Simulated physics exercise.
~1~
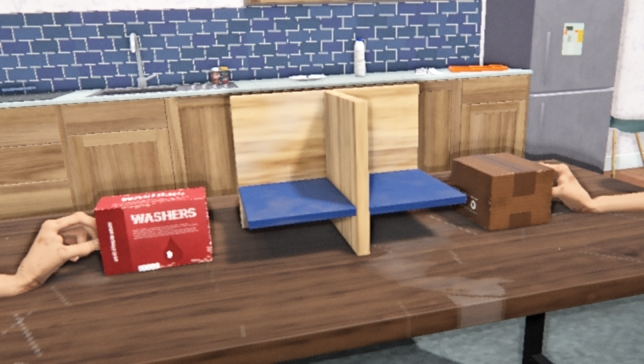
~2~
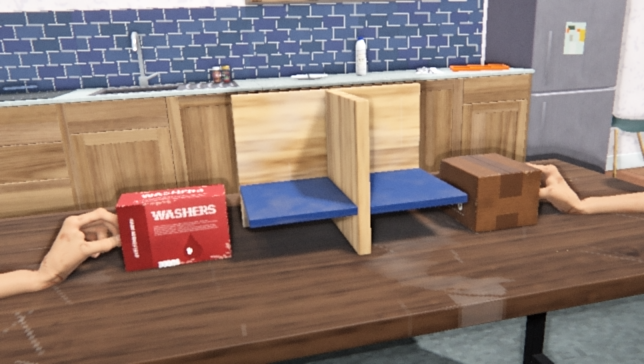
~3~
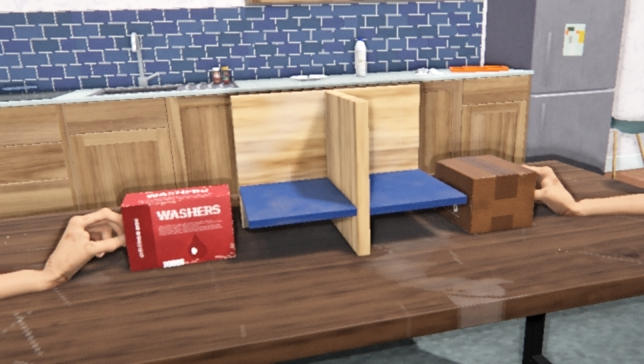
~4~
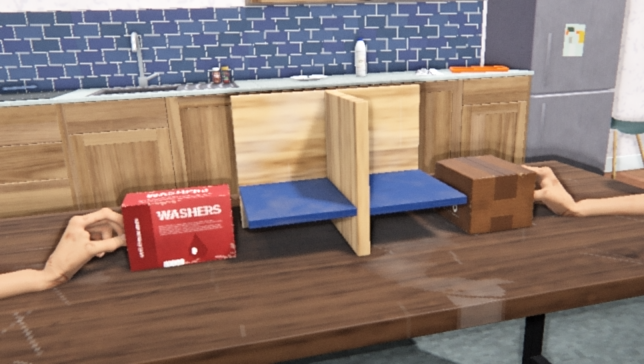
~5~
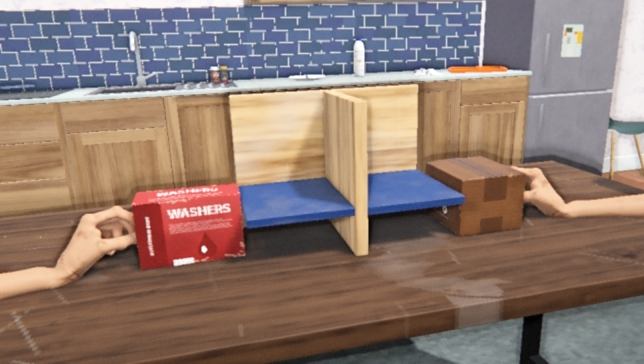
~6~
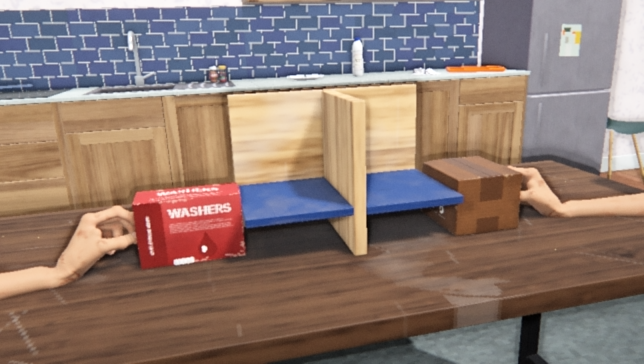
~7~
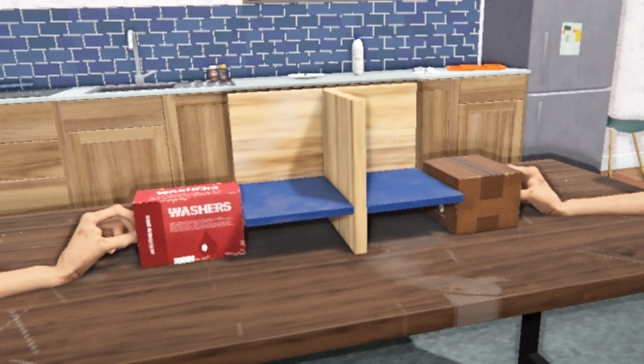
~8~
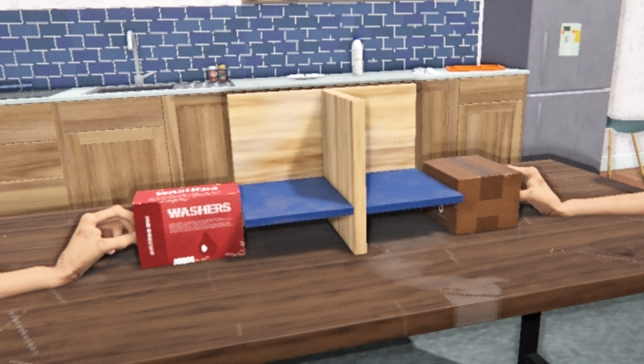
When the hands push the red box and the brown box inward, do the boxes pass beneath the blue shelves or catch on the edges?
Both boxes catch on the edges of the blue shelves. The red one stops at the left side and the brown one at the right, and neither goes underneath.
To begin with, a hand on the left holds a red box labelled washers and a hand on the right holds a brown carton, both on a dark wooden table in a kitchen. Between them is a wooden stand with a blue shelf on each side of its upright divider. The hands slide the boxes inward, the red one to the right and the brown one to the left. After a near pause, both edge a little closer to the stand. Each box then catches on its shelf's outer edge and stays there, with the hands still touching them.
